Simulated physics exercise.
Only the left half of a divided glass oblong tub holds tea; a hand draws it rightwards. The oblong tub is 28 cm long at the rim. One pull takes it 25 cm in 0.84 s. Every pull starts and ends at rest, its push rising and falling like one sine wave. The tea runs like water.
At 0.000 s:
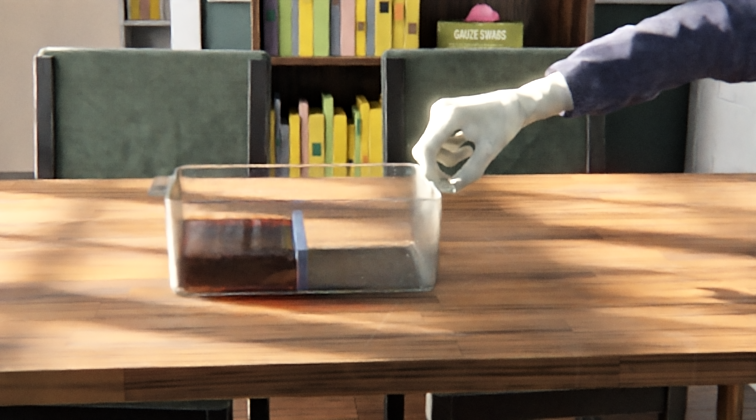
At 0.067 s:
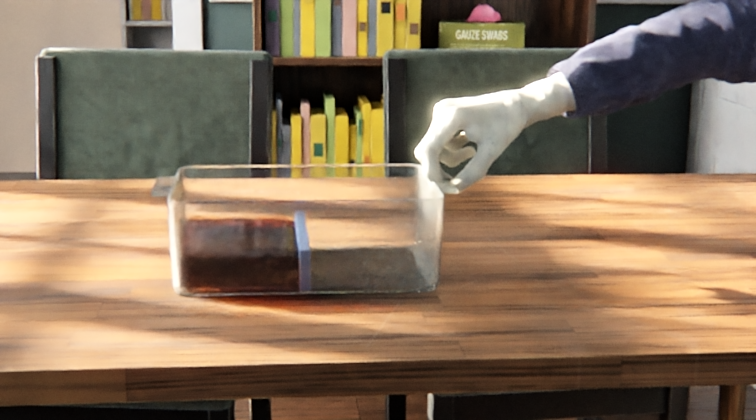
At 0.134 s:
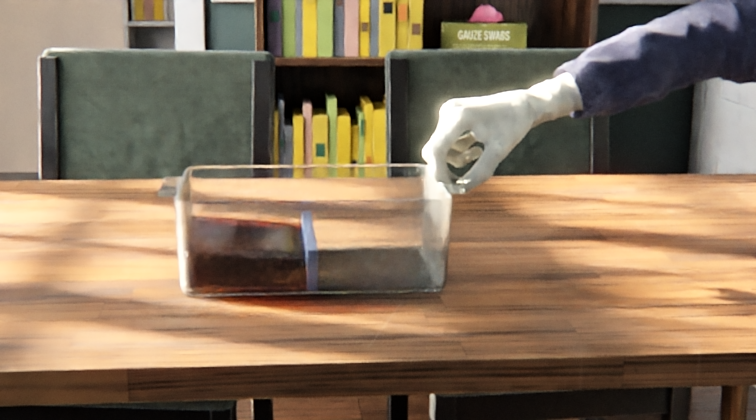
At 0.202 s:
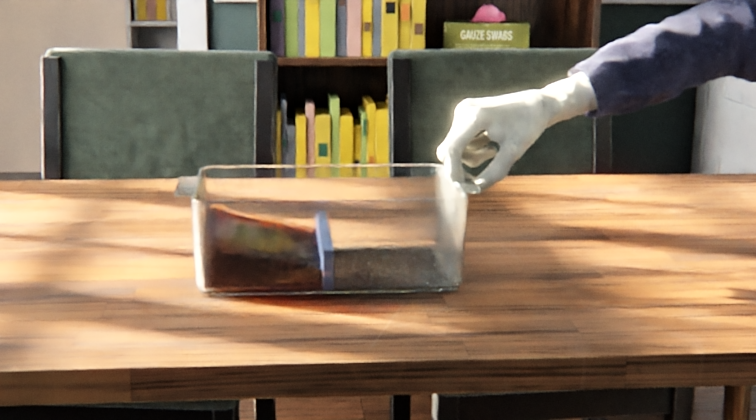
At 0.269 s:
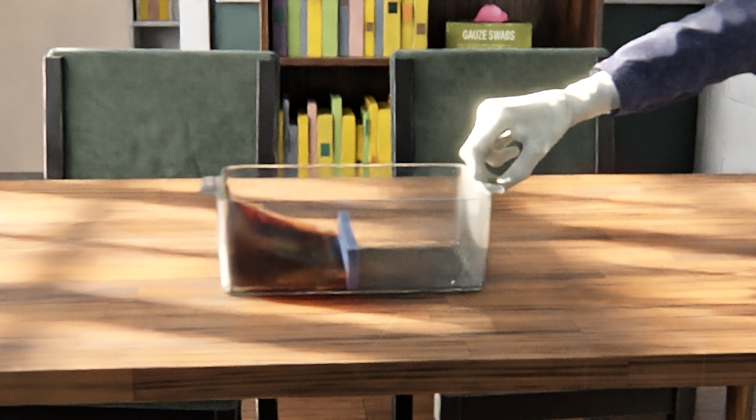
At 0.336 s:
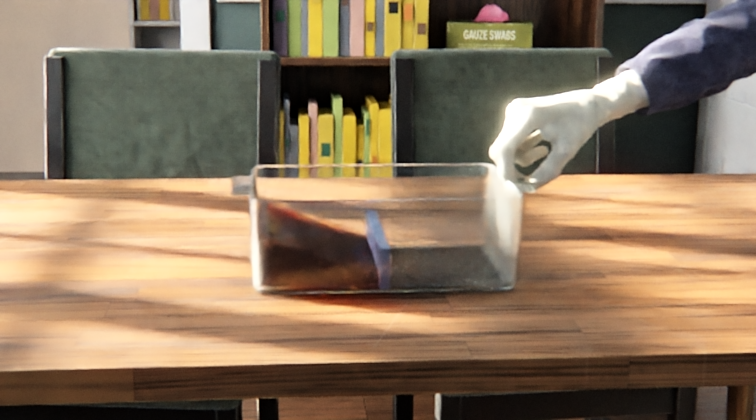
On a wooden table, a gloved hand pulling a divided glass tub rightwards, dark liquid climbing the left wall and sloping down rightwards.
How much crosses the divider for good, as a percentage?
Close to 18 per cent.
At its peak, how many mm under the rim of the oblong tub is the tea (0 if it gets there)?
About 35 mm.
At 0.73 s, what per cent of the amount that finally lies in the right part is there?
Near 80 in a hundred.
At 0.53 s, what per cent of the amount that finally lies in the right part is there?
Some 10 per cent.
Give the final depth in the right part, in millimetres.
About 6 mm.
By 0.53 s it has gone 19 cm; 3 per cent is on the right side and 0 is out of the oblong tub.
By 0.73 s it has gone 25 cm; 15 per cent is on the right side and 0 is out of the oblong tub.
By 0.93 s it has gone 25 cm; 16 per cent is on the right side and 0 is out of the oblong tub.
By 1.13 s it has gone 25 cm; 16 per cent is on the right side and 0 is out of the oblong tub.
At rest 18 per cent is on the right side and 0 is out of the oblong tub.
